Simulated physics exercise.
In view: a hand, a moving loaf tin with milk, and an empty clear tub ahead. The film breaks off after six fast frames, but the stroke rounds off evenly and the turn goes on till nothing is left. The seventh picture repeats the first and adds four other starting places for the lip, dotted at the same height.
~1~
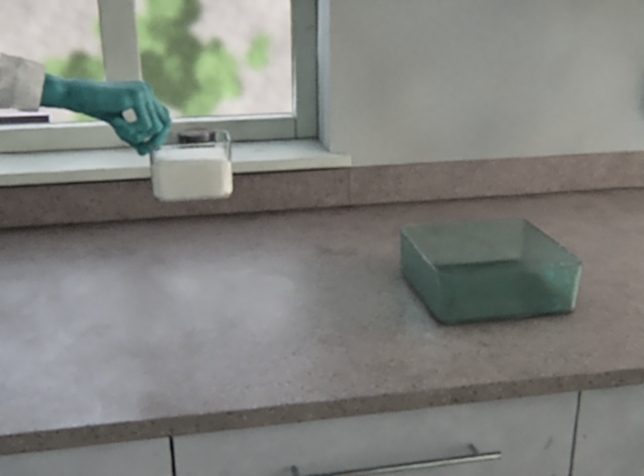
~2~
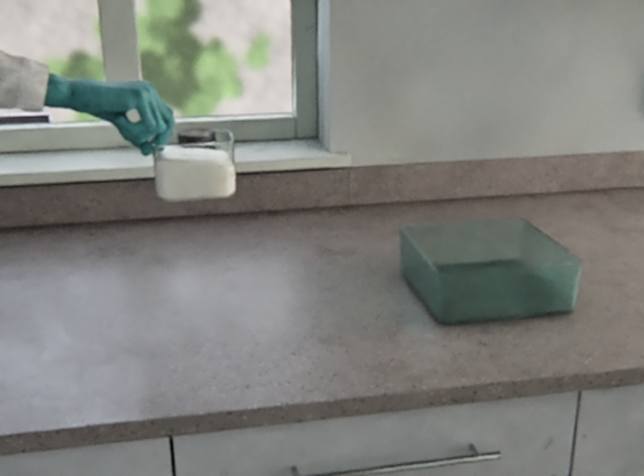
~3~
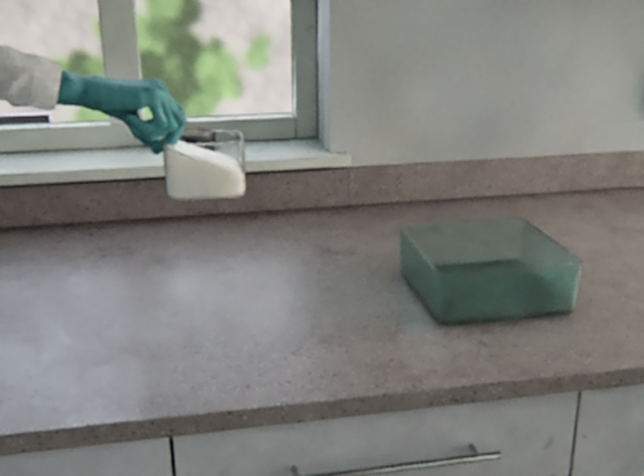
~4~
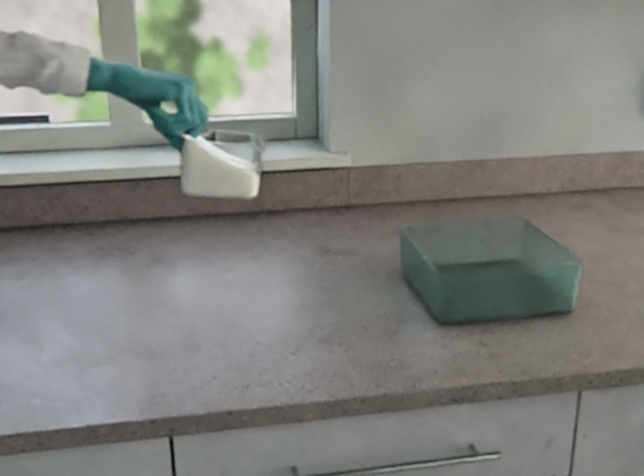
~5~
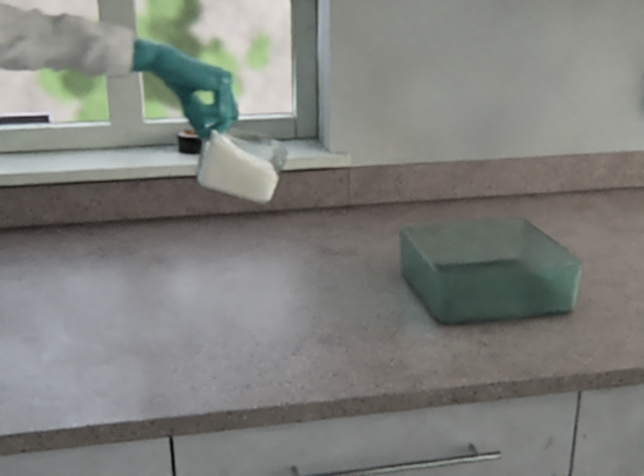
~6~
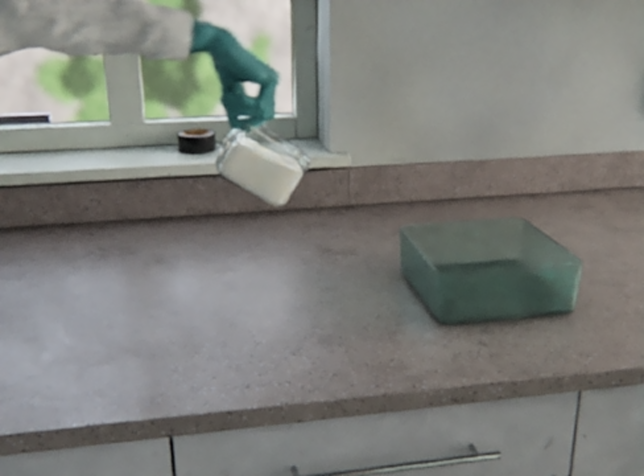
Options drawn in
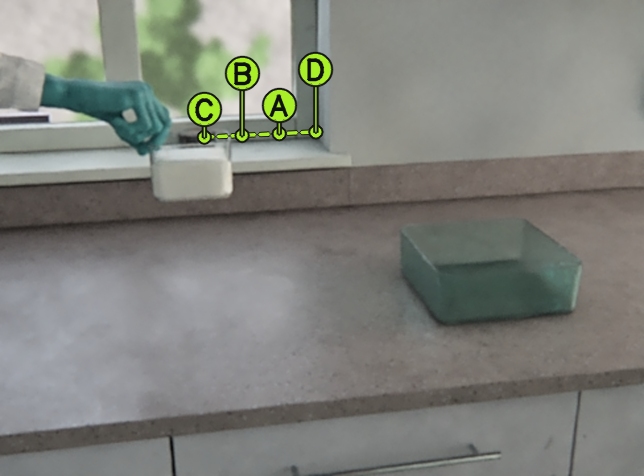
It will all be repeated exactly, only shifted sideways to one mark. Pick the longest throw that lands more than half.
The answer is dot C.
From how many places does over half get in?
All of the four.
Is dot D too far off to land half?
No, not at all.
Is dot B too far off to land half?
No, that is safe.
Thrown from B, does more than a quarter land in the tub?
Yes, clearly.
In lime, A at (279, 133); B at (242, 135); C at (204, 137); D at (315, 131).
Choosing A, about 62 % lands in the tub, 7 % falls short and 31 % goes beside or beyond.
Choosing B, about 70 % lands in the tub, 7 % falls short and 23 % goes beside or beyond.
Choosing C, about 65 % lands in the tub, 16 % falls short and 19 % goes beside or beyond.
Choosing D, about 85 % lands in the tub, 6 % falls short and 9 % goes beside or beyond.
